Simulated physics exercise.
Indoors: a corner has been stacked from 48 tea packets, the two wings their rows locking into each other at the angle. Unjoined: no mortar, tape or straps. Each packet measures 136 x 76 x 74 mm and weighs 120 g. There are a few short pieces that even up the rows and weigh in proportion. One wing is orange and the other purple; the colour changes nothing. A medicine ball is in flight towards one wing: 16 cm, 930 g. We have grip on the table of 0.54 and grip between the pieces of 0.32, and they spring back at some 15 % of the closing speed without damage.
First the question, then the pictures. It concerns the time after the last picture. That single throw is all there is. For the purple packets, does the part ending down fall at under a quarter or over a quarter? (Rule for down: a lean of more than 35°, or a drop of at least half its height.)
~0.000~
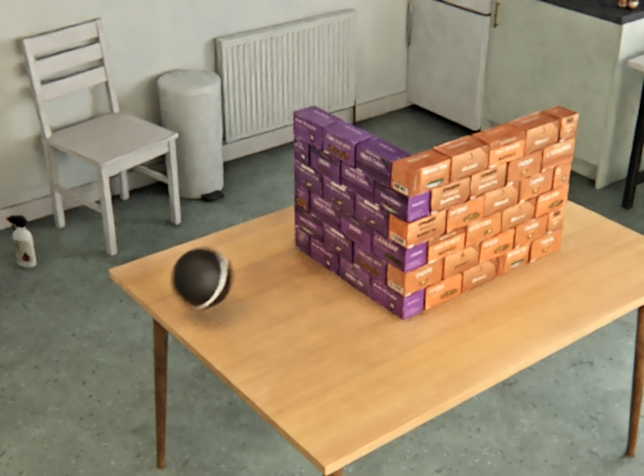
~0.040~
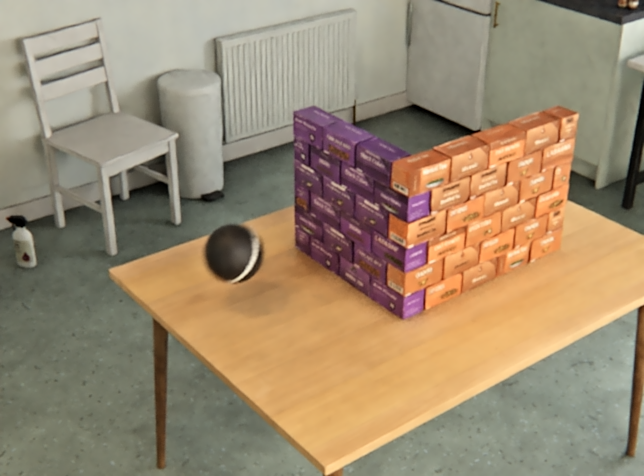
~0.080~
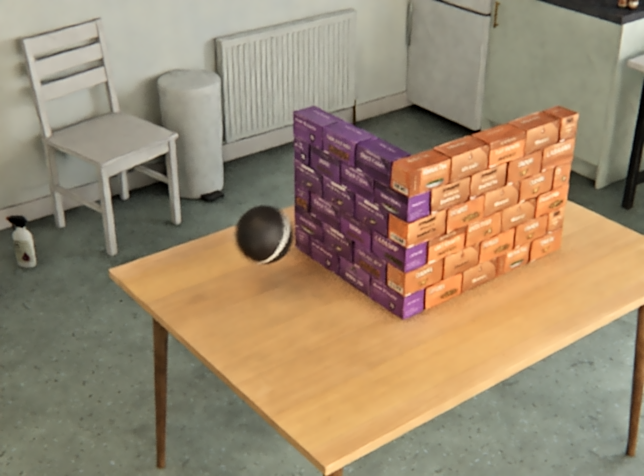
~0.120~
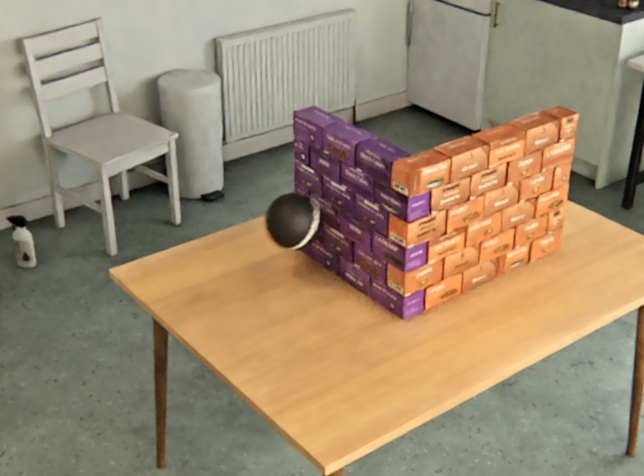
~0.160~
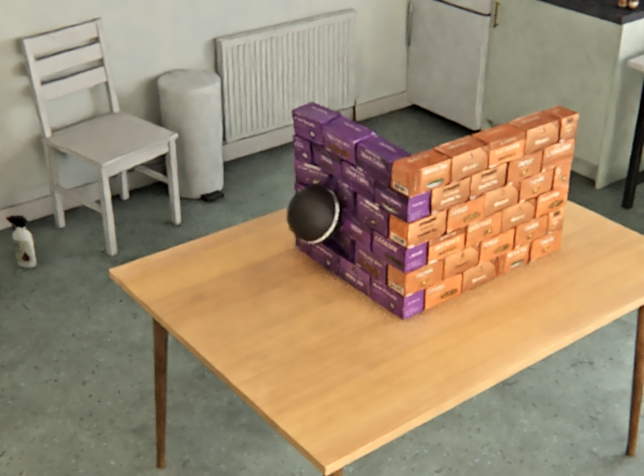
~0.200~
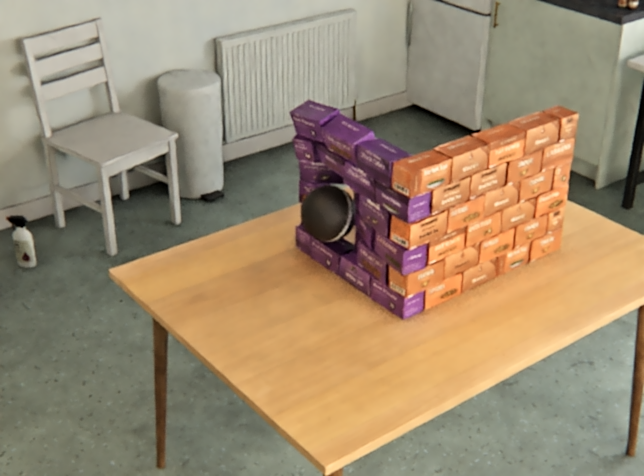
It falls at upwards of a quarter.
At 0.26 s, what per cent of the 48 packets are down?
0 per cent.
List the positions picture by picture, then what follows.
In the first picture (pixels give the middle of a visible side), ball (202, 278) 33 cm from contact, 2.8 m/s; top purple packet (372, 165); top orange packet (431, 178); none has stirred.
The second picture shows ball (234, 254) 23 cm from contact, 2.6 m/s; top purple packet (372, 165).
The third picture shows ball (264, 235) 13 cm from contact, 2.6 m/s; top purple packet (372, 165).
The fourth picture shows ball (294, 221) 25 mm from contact, 2.5 m/s; top purple packet (372, 165).
The fifth picture shows ball (315, 215) after contact, 1.4 m/s; top purple packet (372, 165); steepest lean 8°, the packet at (339, 145); movement in 10 of them.
The sixth picture shows ball (329, 213) after contact, 1.4 m/s; top purple packet (373, 166); top orange packet (432, 179); steepest lean 20°, the packet at (339, 148); movement in 17 of them.
After 0.26 s, ball still moving; 1 of the 21 purple packets down (1 of 48 in all colours); top purple packet 7 mm from its place.
After 0.38 s, ball still moving; 9 of the 21 purple packets down (9 of 48 in all colours); top purple packet 13 mm from its place.
After 0.54 s, ball still moving; 10 of the 21 purple packets down (10 of 48 in all colours); top purple packet 6 mm from its place.
In the end (1.2 s), ball rolling away; 10 of the 21 purple packets down (10 of 48 in all colours); top purple packet 6 mm from its place; top orange packet unmoved. That is 48 per cent. From the last view, middles, top purple packet near (385, 162), top orange packet near (422, 174).
